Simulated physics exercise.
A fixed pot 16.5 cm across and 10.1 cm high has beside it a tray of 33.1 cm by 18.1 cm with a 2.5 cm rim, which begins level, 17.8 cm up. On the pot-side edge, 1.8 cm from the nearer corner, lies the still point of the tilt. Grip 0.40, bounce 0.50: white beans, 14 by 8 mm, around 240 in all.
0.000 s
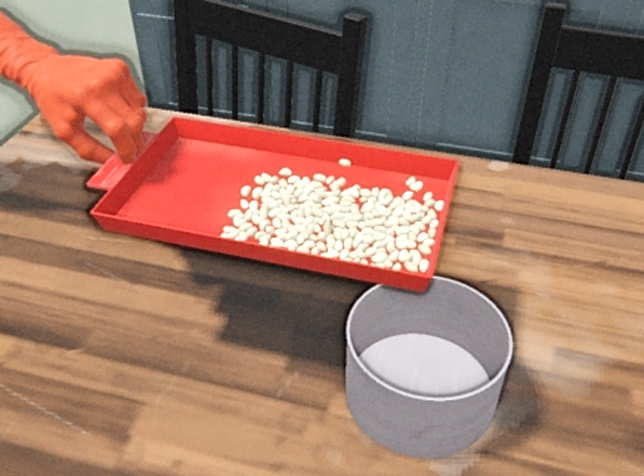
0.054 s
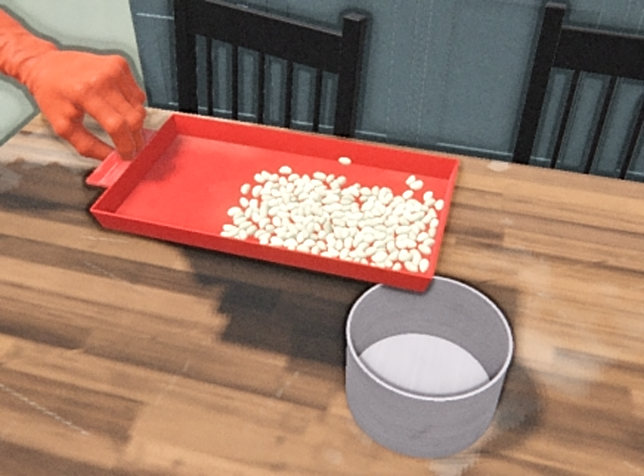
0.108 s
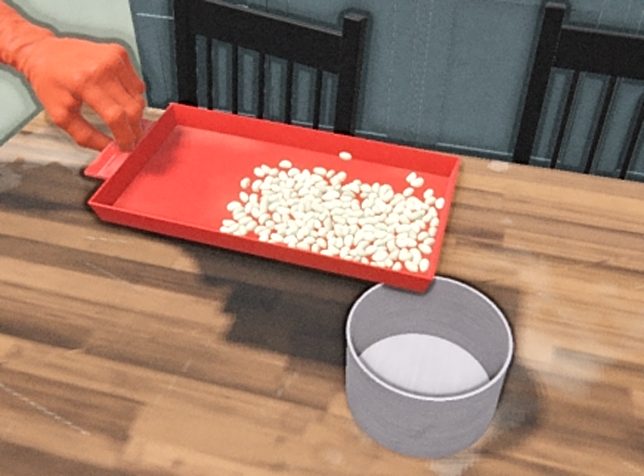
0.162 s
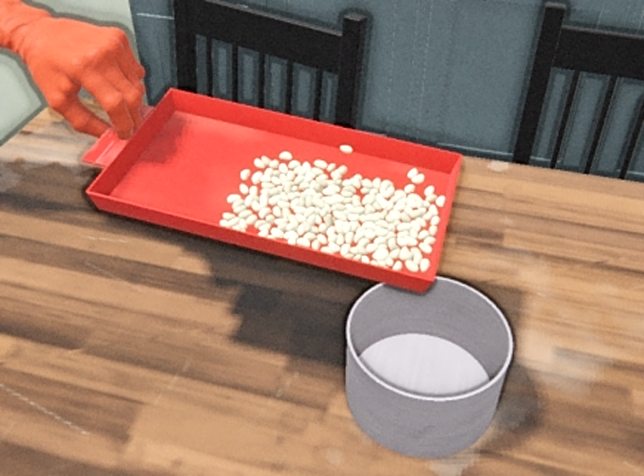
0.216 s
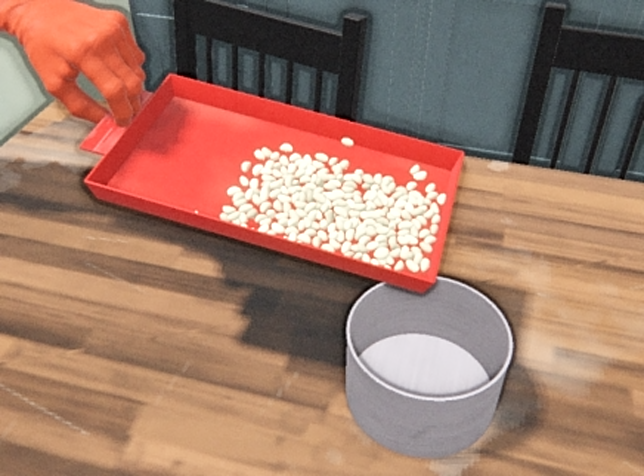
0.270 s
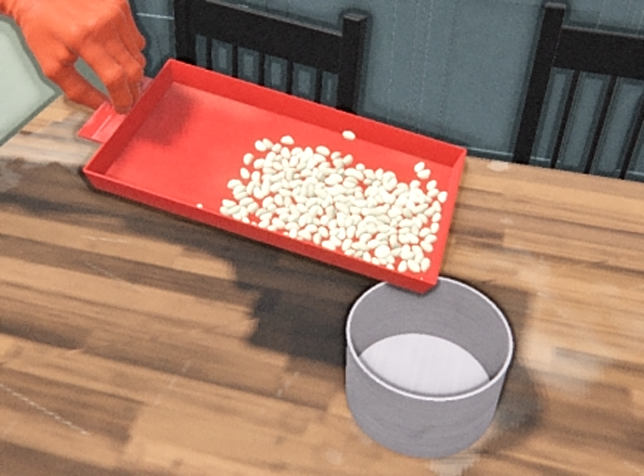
At a wooden table, a hand raises the left end of a red tray of white beans beside a grey pot.
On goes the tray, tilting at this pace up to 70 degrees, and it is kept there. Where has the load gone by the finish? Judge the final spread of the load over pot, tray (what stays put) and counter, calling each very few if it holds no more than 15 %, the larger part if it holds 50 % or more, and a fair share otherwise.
Final spread - pot: The larger part, left on the tray: A fair share, counter: Very few.
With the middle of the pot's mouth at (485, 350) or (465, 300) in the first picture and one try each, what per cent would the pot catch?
70 % and 25 %.
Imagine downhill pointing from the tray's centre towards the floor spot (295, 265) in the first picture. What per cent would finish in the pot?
The share would be about 40 percent.
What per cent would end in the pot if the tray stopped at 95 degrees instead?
I'd expect some 90 per cent in the pot.
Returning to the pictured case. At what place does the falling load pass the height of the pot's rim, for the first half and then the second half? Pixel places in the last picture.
It passes about (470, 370) first and (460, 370) afterwards.
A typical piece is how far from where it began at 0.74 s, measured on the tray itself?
Displacement on the tray: About 2 cm.
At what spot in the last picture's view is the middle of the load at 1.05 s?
At about (401, 202).
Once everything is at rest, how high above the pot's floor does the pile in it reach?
My guess is around 2.0 centimetres.
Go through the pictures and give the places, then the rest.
In the first frame, tray tilt 0 degrees, front corners at (100, 210) and (426, 272); middle of the pieces at (339, 224); pot at (429, 332).
In the second frame, tray tilt 1 degrees, front corners at (99, 207) and (426, 272); middle of the pieces at (339, 223).
In the third frame, tray tilt 3 degrees, front corners at (97, 200) and (427, 273); middle of the pieces at (339, 220).
In the fourth frame, tray tilt 6 degrees, front corners at (95, 189) and (428, 274), lowest corner right front; middle of the pieces at (340, 216).
In the fifth frame, tray tilt 9 degrees, front corners at (94, 179) and (429, 275), lowest corner right front; middle of the pieces at (341, 212).
In the sixth frame, tray tilt 12 degrees, front corners at (93, 168) and (430, 277), lowest corner right front; middle of the pieces at (342, 208); pot at (429, 332). The tray's pace is about 60 degrees a second.
After 0.74 s, tilt 40 degrees; the tray holds 100 %, the pot 0 %.
After 1.05 s, tilt 58 degrees; the tray holds 100 %, the pot 0 %.
After 1.46 s, tilt 70 degrees; the tray holds 45 %, the pot 40 %.
By 2.5 s all is still; pot 65 %, tray 30 %, counter 5 %.
